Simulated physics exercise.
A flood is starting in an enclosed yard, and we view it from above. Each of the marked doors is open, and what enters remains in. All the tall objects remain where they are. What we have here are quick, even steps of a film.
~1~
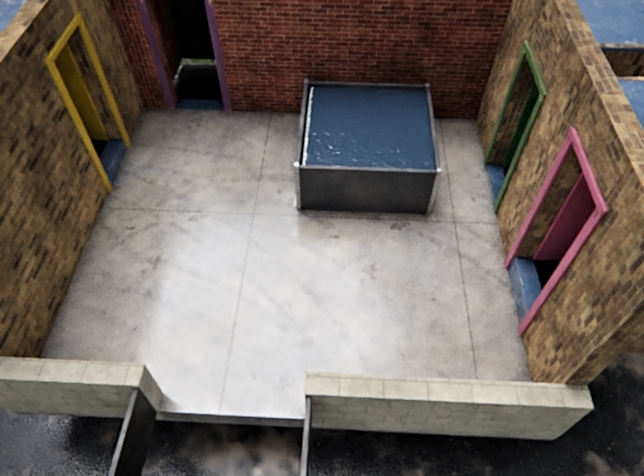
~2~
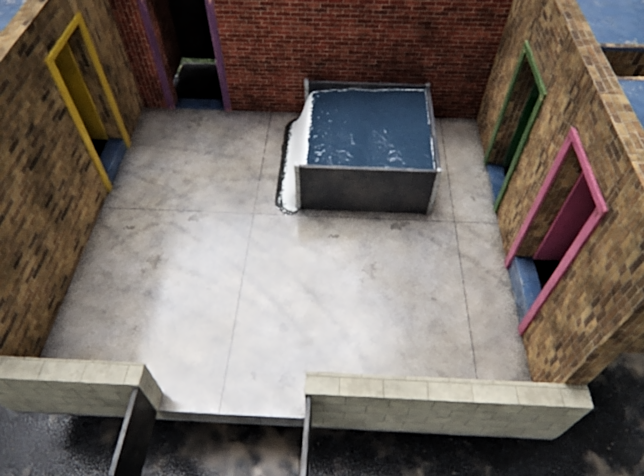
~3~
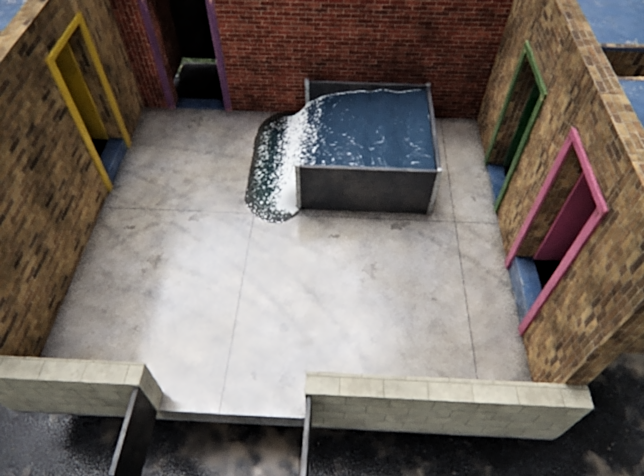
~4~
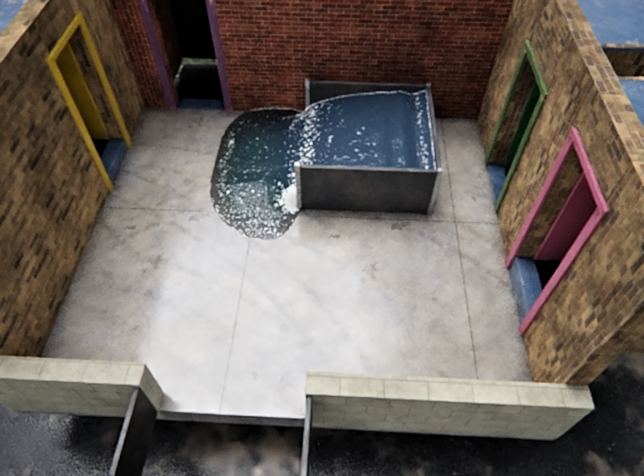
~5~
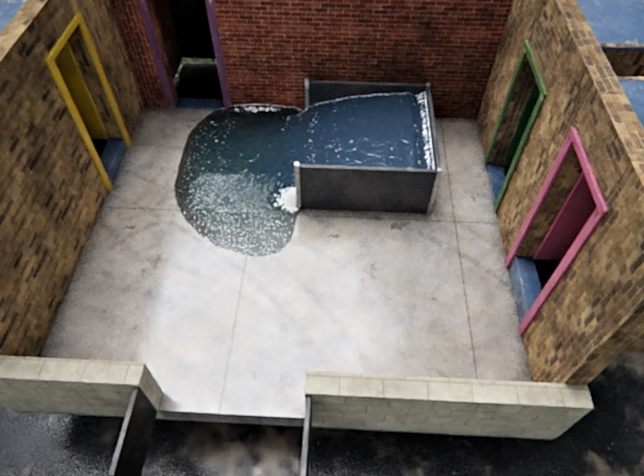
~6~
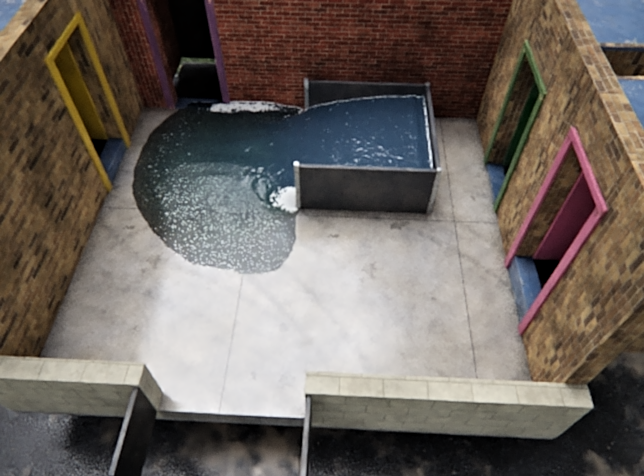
Water pouring from the open left side of a metal tank and spreading across the pale floor of a brick-walled yard.
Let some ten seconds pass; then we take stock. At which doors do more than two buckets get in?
Result: Yellow door: Past the limit; pink door: Inside the limit; purple door: Past the limit; green door: Inside the limit.
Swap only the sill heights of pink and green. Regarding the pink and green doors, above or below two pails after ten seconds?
Put simply, the pink door admits more; the green door admits less.
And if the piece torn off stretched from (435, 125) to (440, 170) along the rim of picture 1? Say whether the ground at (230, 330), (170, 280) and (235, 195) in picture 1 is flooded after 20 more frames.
Sequence: Wetted / spared / spared.
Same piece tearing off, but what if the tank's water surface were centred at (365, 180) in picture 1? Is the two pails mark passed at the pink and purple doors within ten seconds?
Result - pink door ends up below, purple door ends up above.
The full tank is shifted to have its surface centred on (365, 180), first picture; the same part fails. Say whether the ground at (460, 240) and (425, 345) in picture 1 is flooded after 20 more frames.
Points in order: Bare; bare.
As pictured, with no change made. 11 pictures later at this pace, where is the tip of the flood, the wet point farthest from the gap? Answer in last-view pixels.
About (30, 383).
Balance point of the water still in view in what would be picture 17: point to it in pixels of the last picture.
Centre of the water: Near (228, 176).
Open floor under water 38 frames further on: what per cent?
Near 85 in a hundred.
A moment on, water covers 40 % of the floor; the yellow door over two buckets in, the pink door not reached, the purple door under two buckets in, the green door not reached.
Next, water covers 45 % of the floor; the yellow door far over two buckets in, the pink door not reached, the purple door over two buckets in, the green door not reached.
Then, water covers 55 % of the floor; the yellow door far over two buckets in, the pink door not reached, the purple door far over two buckets in, the green door not reached.
Later, water covers 85 % of the floor; the yellow door far over two buckets in, the pink door wet at the sill, nothing in, the purple door far over two buckets in, the green door not reached.
In the end, water covers 95 % of the floor; the yellow door far over two buckets in, the pink door wet at the sill, nothing in, the purple door far over two buckets in, the green door wet at the sill, nothing in.
